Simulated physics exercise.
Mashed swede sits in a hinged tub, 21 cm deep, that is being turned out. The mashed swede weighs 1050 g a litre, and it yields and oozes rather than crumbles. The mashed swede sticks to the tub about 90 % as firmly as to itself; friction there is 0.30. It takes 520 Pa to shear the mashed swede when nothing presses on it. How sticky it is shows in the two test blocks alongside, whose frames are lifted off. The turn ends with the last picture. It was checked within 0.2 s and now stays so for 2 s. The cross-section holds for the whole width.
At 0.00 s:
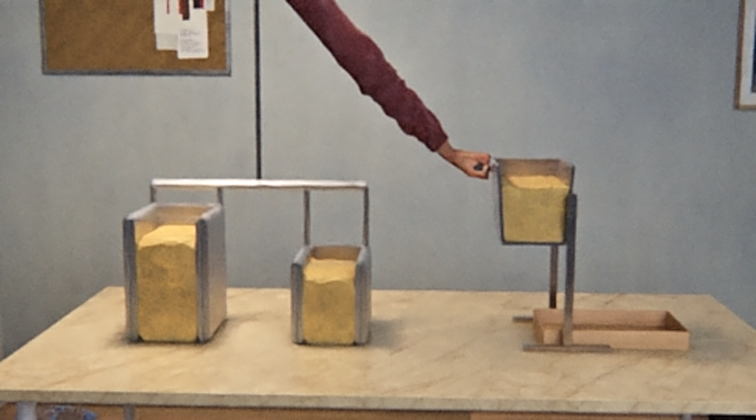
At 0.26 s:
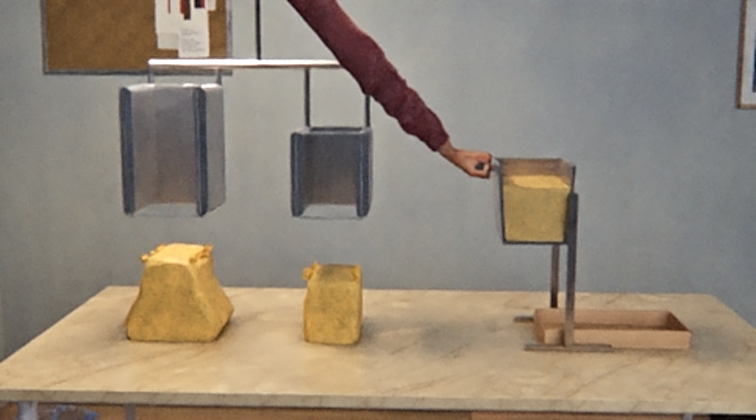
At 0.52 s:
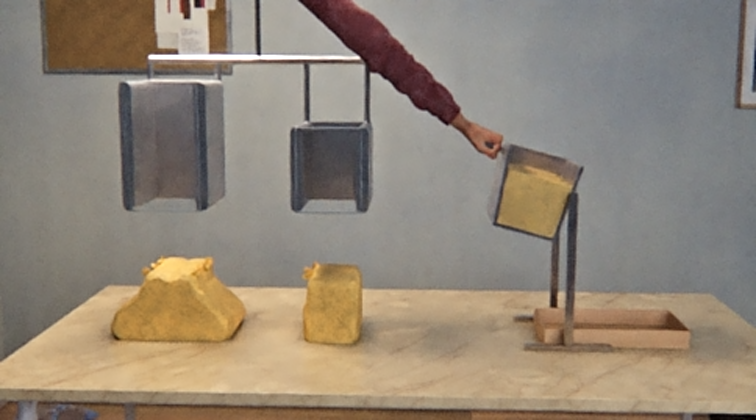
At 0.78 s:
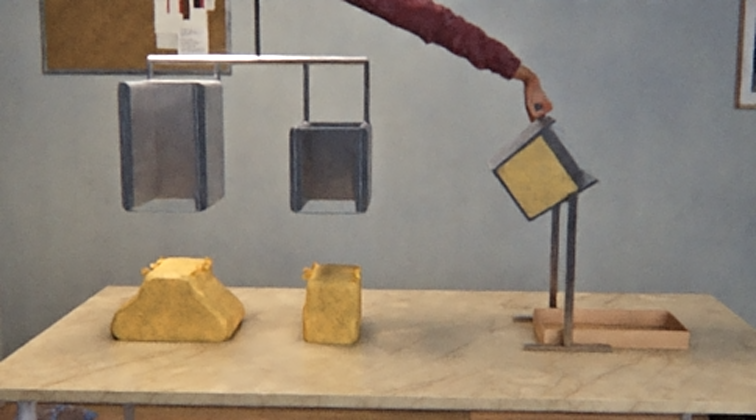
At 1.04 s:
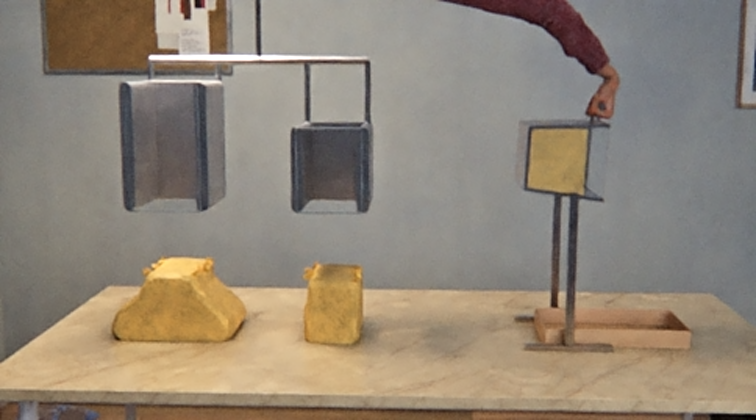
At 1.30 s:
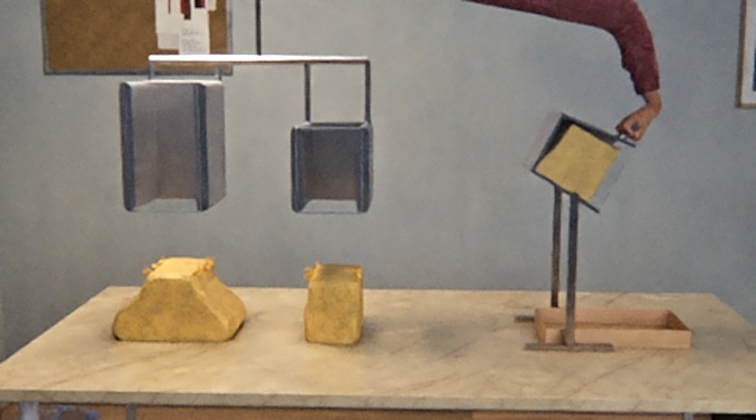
In the video, two metal molds lift off yellow blocks on a table, and the larger left block slumps and spreads while the smaller one barely changes. A hand then turns a tub of yellow mash clockwise onto its side and beyond.
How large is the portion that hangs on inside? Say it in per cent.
About 0 %.
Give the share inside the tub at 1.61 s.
Near 25 %.
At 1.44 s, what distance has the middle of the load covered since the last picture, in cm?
Some 6 cm.
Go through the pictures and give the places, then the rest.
In the first frame, handle-side rim at (500, 167), tilt 0 degrees; crest of the mashed swede at (504, 186); block heights 30 cm, 19 cm (left to right).
In the second frame, handle-side rim at (502, 166), tilt 0 degrees; crest of the mashed swede at (505, 186); block heights 24 cm, 19 cm (left to right).
In the third frame, handle-side rim at (512, 149), tilt 15 degrees; crest of the mashed swede at (513, 170); block heights 19 cm, 18 cm (left to right).
In the fourth frame, handle-side rim at (556, 122), tilt 54 degrees; crest of the mashed swede at (538, 138); block heights 19 cm, 18 cm (left to right).
In the fifth frame, handle-side rim at (609, 128), tilt 93 degrees; crest of the mashed swede at (571, 129); block heights 19 cm, 18 cm (left to right).
In the sixth frame, handle-side rim at (635, 148), tilt 117 degrees; crest of the mashed swede at (575, 125); block heights 19 cm, 18 cm (left to right).
After 1.44 s, the tub is at 117 degrees and holds 85 %.
After 1.61 s, the tub is at 117 degrees and holds 24 %.
After 1.78 s, the tub is at 117 degrees and holds 0 %.
After 1.95 s, the tub is at 117 degrees and holds 0 %.
After 3.30 s, the tub is at 117 degrees and holds 0 %.
